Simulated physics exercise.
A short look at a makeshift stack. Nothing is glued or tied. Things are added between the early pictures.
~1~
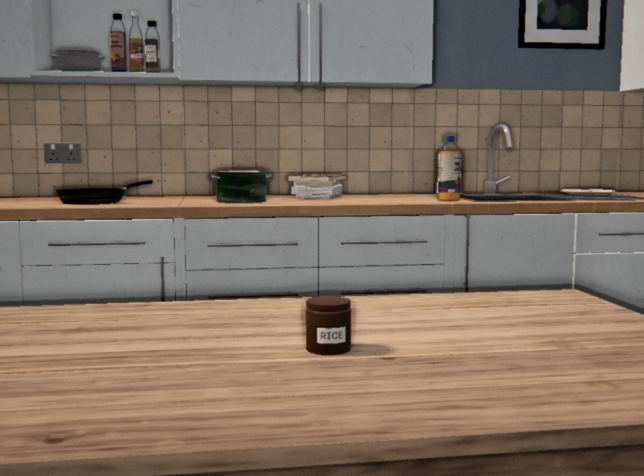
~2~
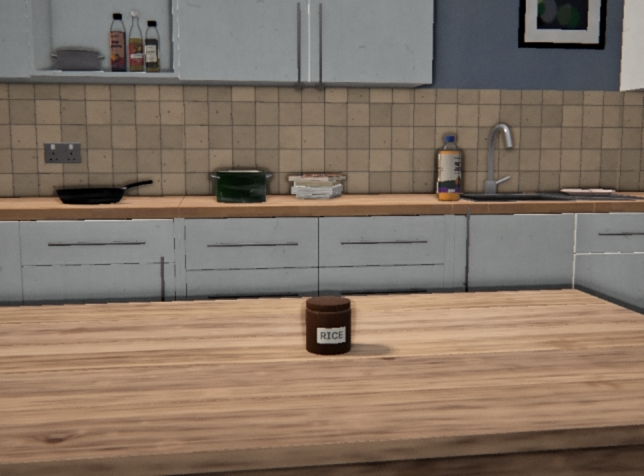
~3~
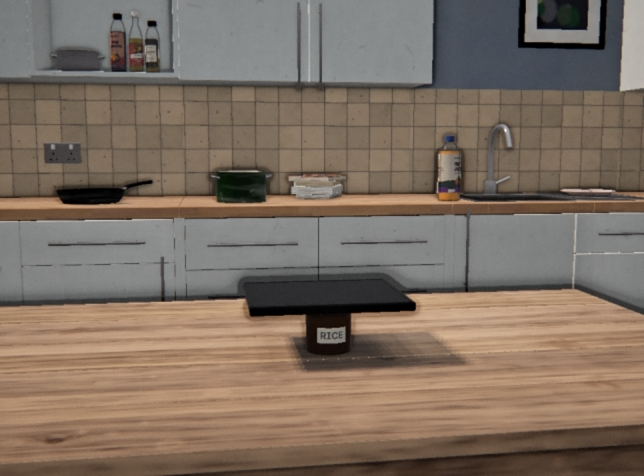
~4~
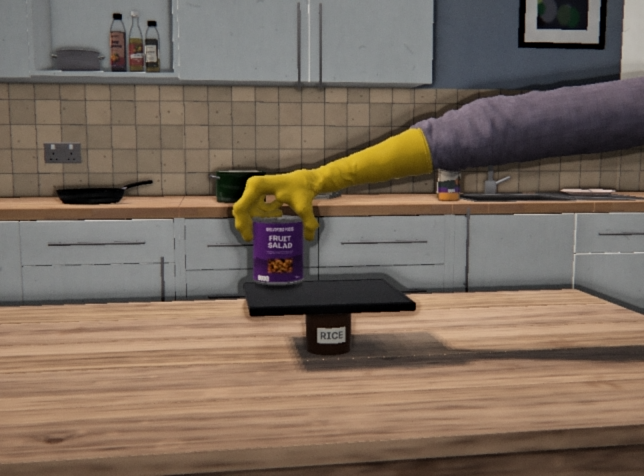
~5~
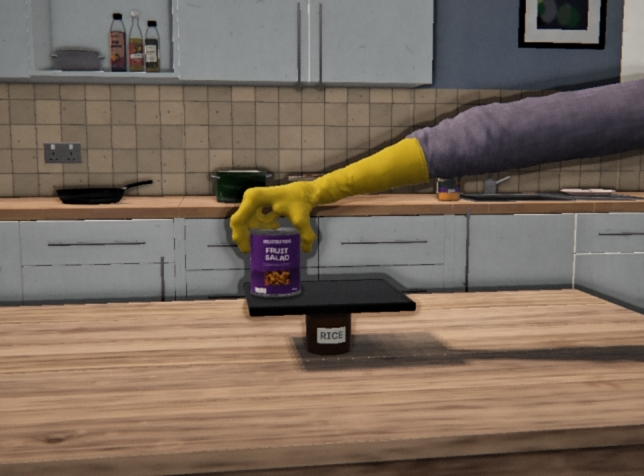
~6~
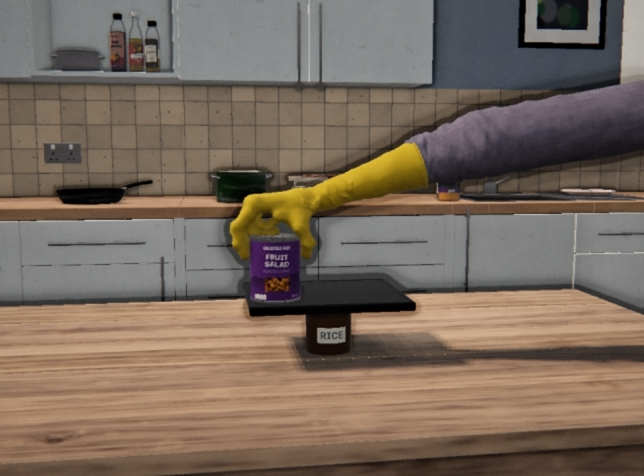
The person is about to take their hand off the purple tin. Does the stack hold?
It loses its balance.
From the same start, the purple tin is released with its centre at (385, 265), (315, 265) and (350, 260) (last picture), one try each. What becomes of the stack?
First, it loses its balance; second, it stays up; third, it holds.
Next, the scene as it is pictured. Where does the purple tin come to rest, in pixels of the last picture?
Around (201, 348).
Then, 0.30 s past the last view, purple tin now fallen; black lid rocked 38° from its first pose.
Then, 0.50 s past the last view, black lid rocked 41° from its first pose.
Finally, fallen, purple tin; moved from the start, black lid; brown jar still in place. Final places as the last picture's camera would see them, purple tin near (201, 348). The stack comes apart.
